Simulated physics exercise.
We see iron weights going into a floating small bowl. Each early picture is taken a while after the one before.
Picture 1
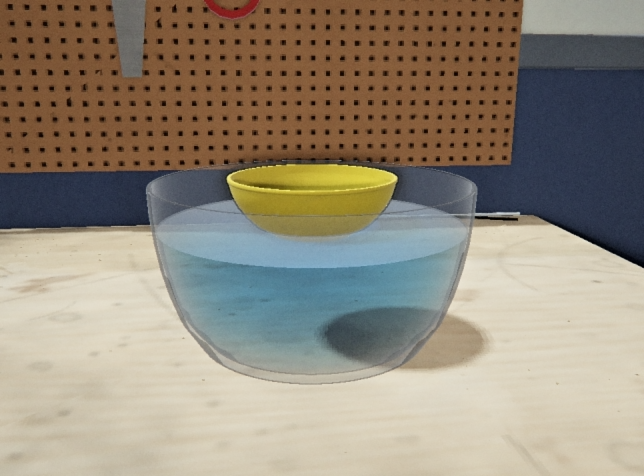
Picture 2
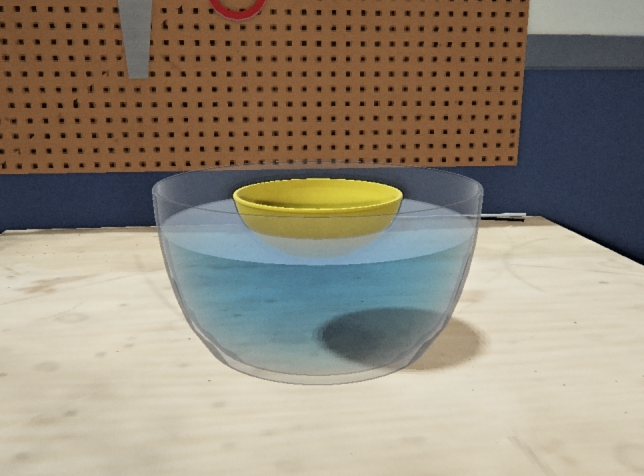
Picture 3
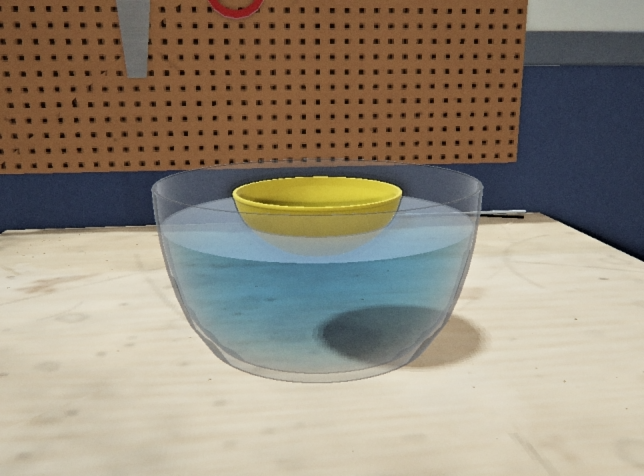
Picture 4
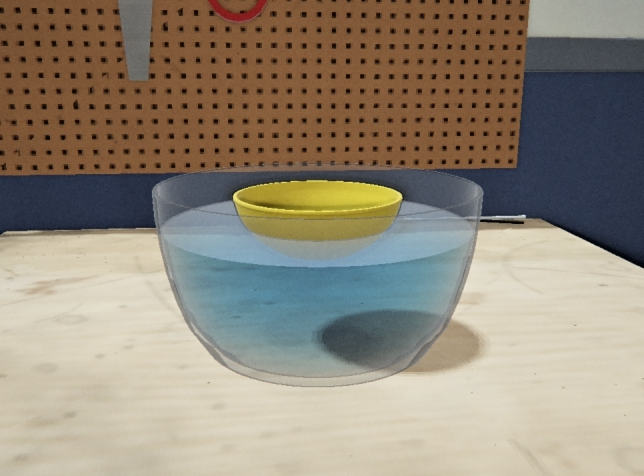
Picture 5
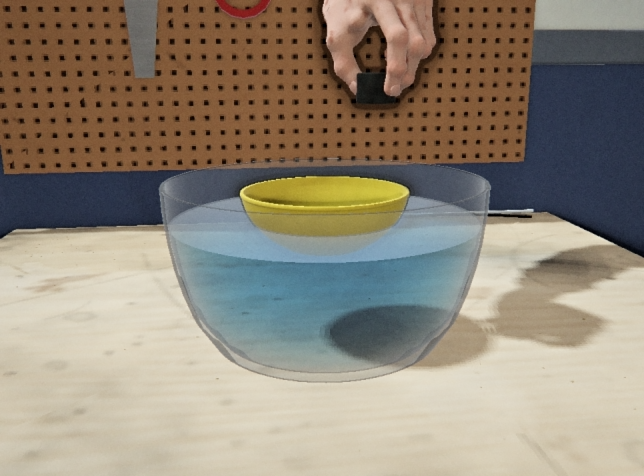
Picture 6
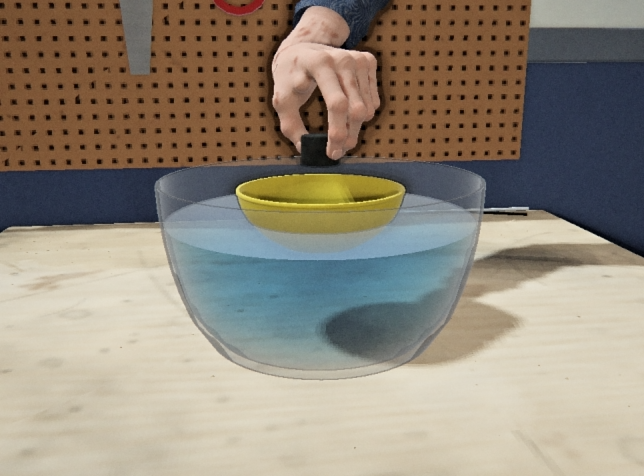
A small yellow bowl floating in a clear bowl of blue water sits slightly lower after the opening view, then stays nearly still; a hand holding a small black object appears above and lowers it to just over the yellow bowl.
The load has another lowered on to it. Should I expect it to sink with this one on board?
No, it stays up.
Shortly, the iron weight is in and the small bowl dips.
Then, it steadies; about a third of its side above the surface.
At the finish, the small bowl floats; about a third of its side above the surface.
